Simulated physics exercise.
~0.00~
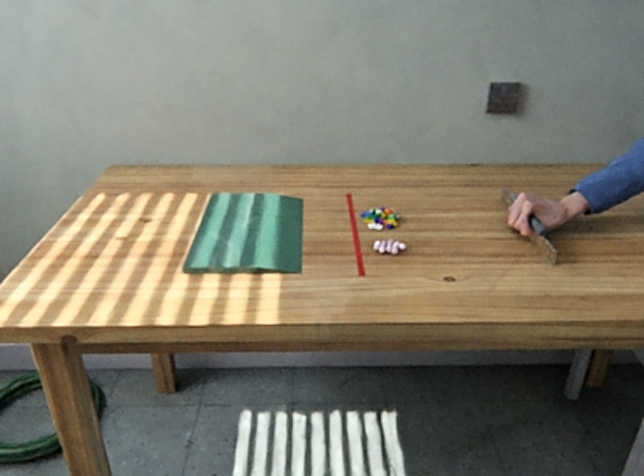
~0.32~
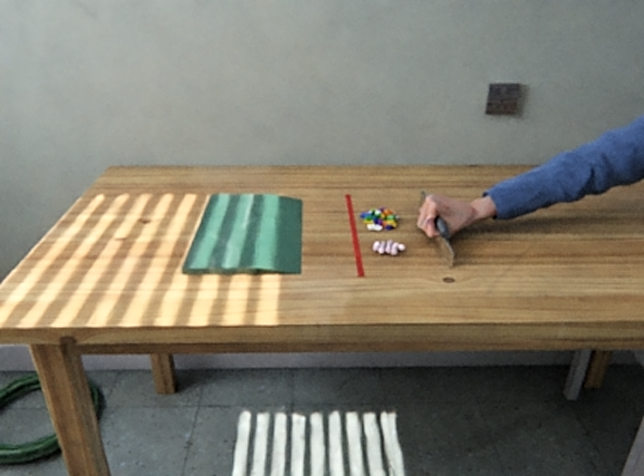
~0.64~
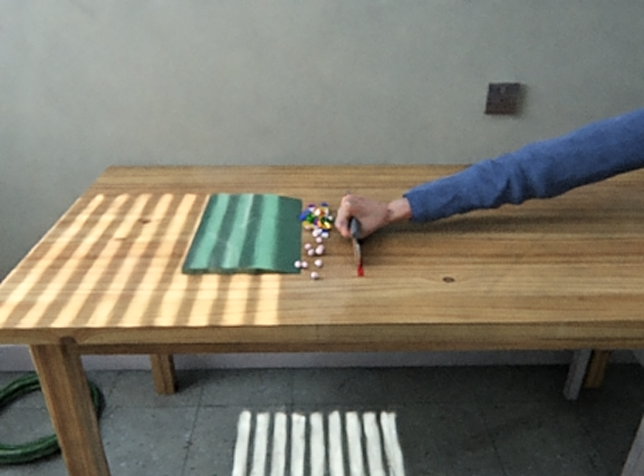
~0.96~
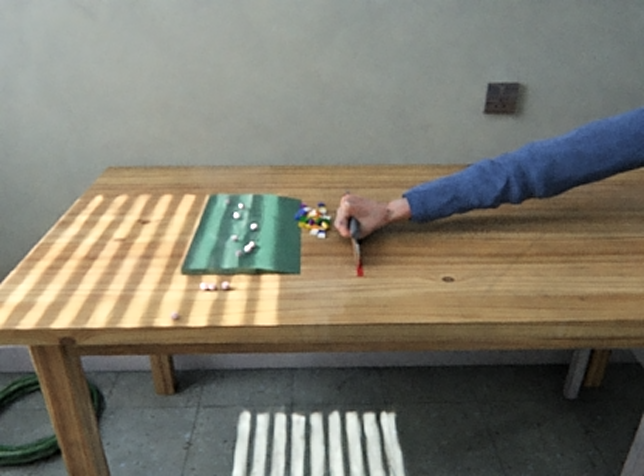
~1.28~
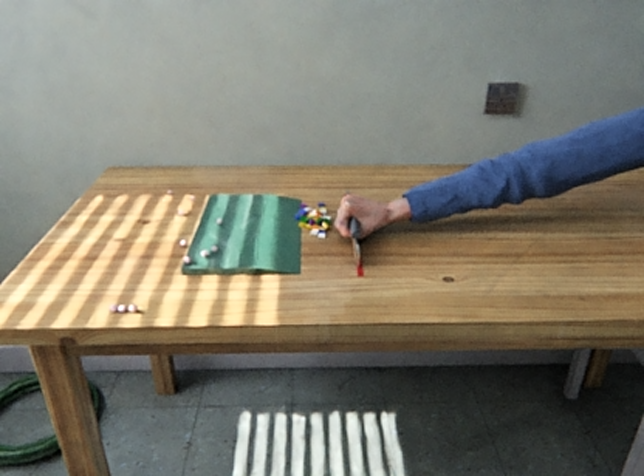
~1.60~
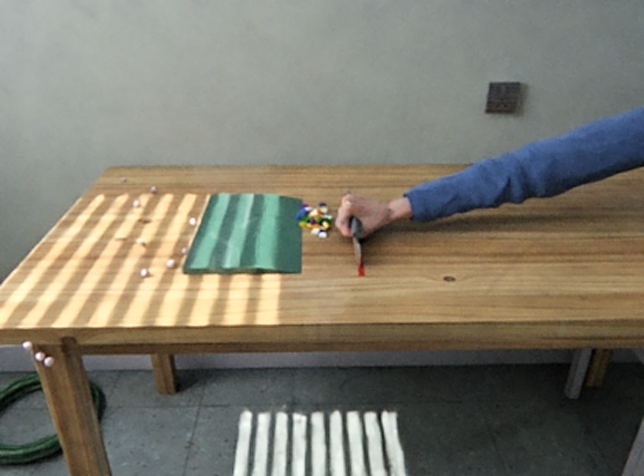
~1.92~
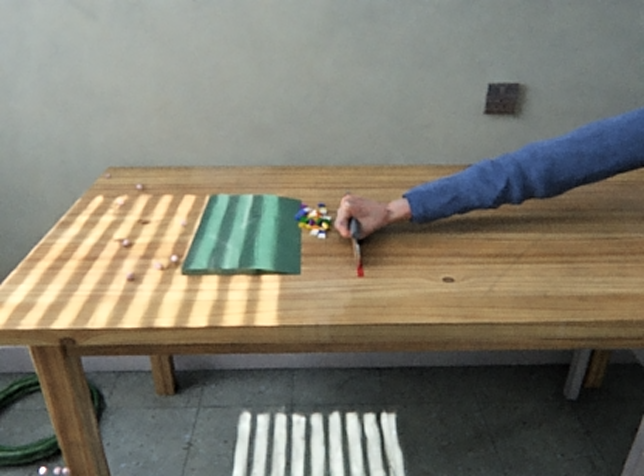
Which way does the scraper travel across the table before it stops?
It travels to the left, from the right side of the table to the red tape.
The clip opens on a wooden table with a green slab, a strip of red tape, and two small lots of loose bits, one multicoloured and one pale pink, while a hand in a blue sleeve holds a scraper at the right. The hand sweeps the scraper left toward the bits, pushes both lots toward the slab and stops at the tape. The pale bits, nearer the viewer, scatter on across the slab and over the striped sunlight, some dropping off the table. The multicoloured bits stay bunched at the slab's right edge, beside the still hand, as the last pale ones lie scattered beyond the slab.
